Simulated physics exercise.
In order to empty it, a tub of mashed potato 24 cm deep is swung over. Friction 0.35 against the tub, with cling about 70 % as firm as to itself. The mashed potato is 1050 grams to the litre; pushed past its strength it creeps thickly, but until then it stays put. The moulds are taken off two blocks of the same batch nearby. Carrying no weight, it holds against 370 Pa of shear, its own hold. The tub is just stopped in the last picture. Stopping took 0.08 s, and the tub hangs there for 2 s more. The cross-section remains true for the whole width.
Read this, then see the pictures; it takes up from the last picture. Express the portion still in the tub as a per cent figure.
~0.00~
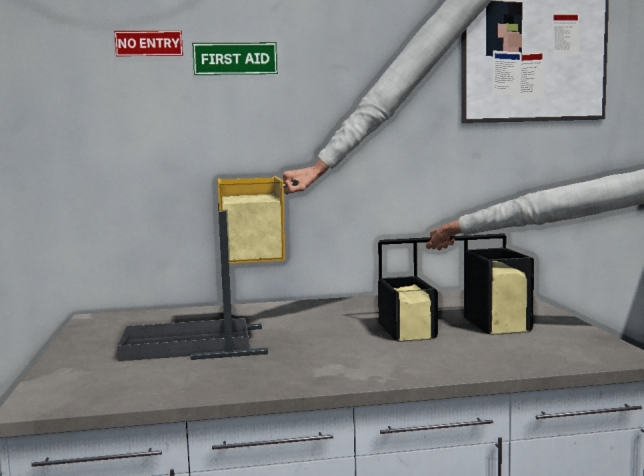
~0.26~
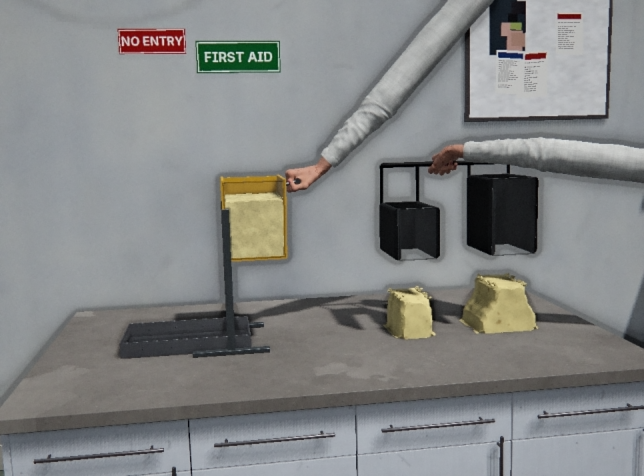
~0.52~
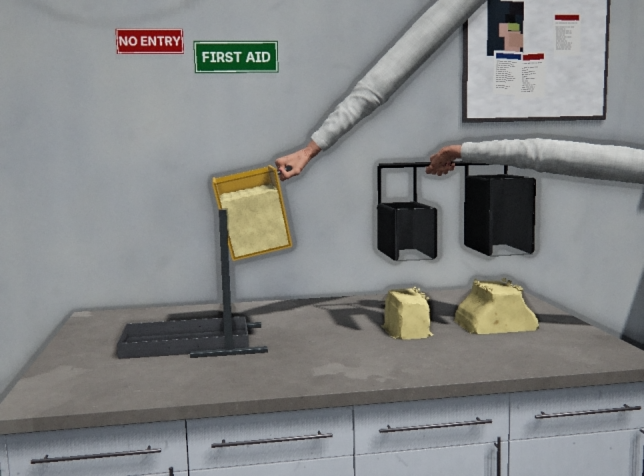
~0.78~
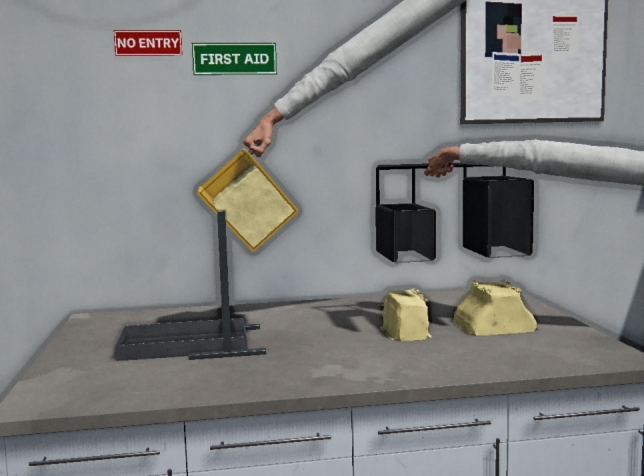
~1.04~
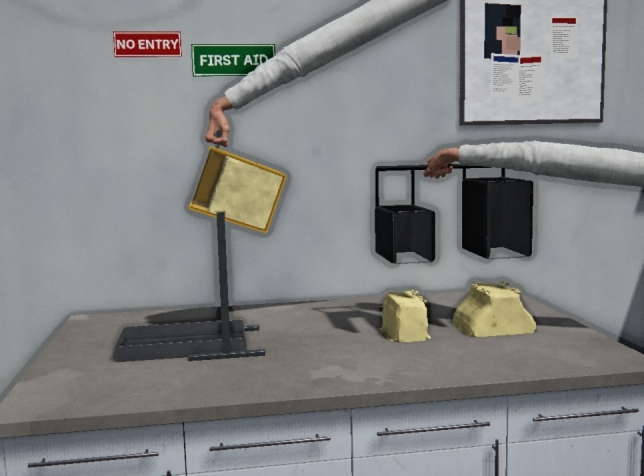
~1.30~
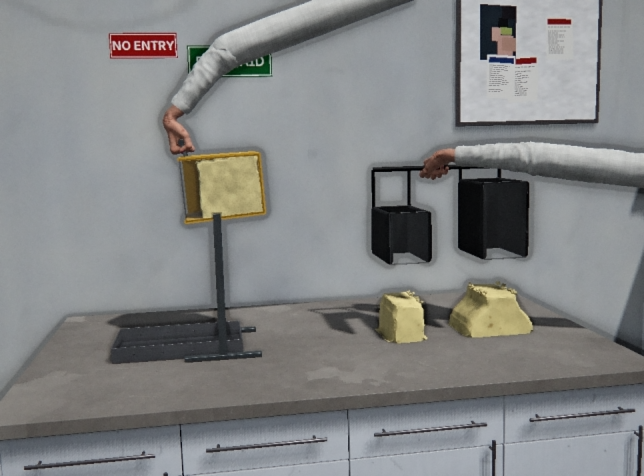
I would say about 75 percent.
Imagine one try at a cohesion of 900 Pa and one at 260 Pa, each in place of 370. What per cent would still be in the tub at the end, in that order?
First 100 %, second 55 %.
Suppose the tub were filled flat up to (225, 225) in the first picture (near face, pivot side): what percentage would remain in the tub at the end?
It would come to roughly 100 percent.
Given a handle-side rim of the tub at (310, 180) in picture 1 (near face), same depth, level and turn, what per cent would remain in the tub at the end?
Then near 40 % stays in the tub.
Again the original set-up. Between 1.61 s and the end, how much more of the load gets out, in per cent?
Around 20 % of the whole load.
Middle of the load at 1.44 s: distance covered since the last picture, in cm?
Something like 2 cm, give or take.
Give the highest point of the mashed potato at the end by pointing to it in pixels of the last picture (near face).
Highest point: Approx. (225, 176).
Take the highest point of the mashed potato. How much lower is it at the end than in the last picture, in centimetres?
Roughly 6 cm.
After 1.44 s, the tub is at 93 degrees and holds 100 %.
After 1.61 s, the tub is at 93 degrees and holds 98 %.
After 1.78 s, the tub is at 93 degrees and holds 90 %.
After 1.95 s, the tub is at 93 degrees and holds 81 %.
After 3.30 s, the tub is at 93 degrees and holds 75 %.
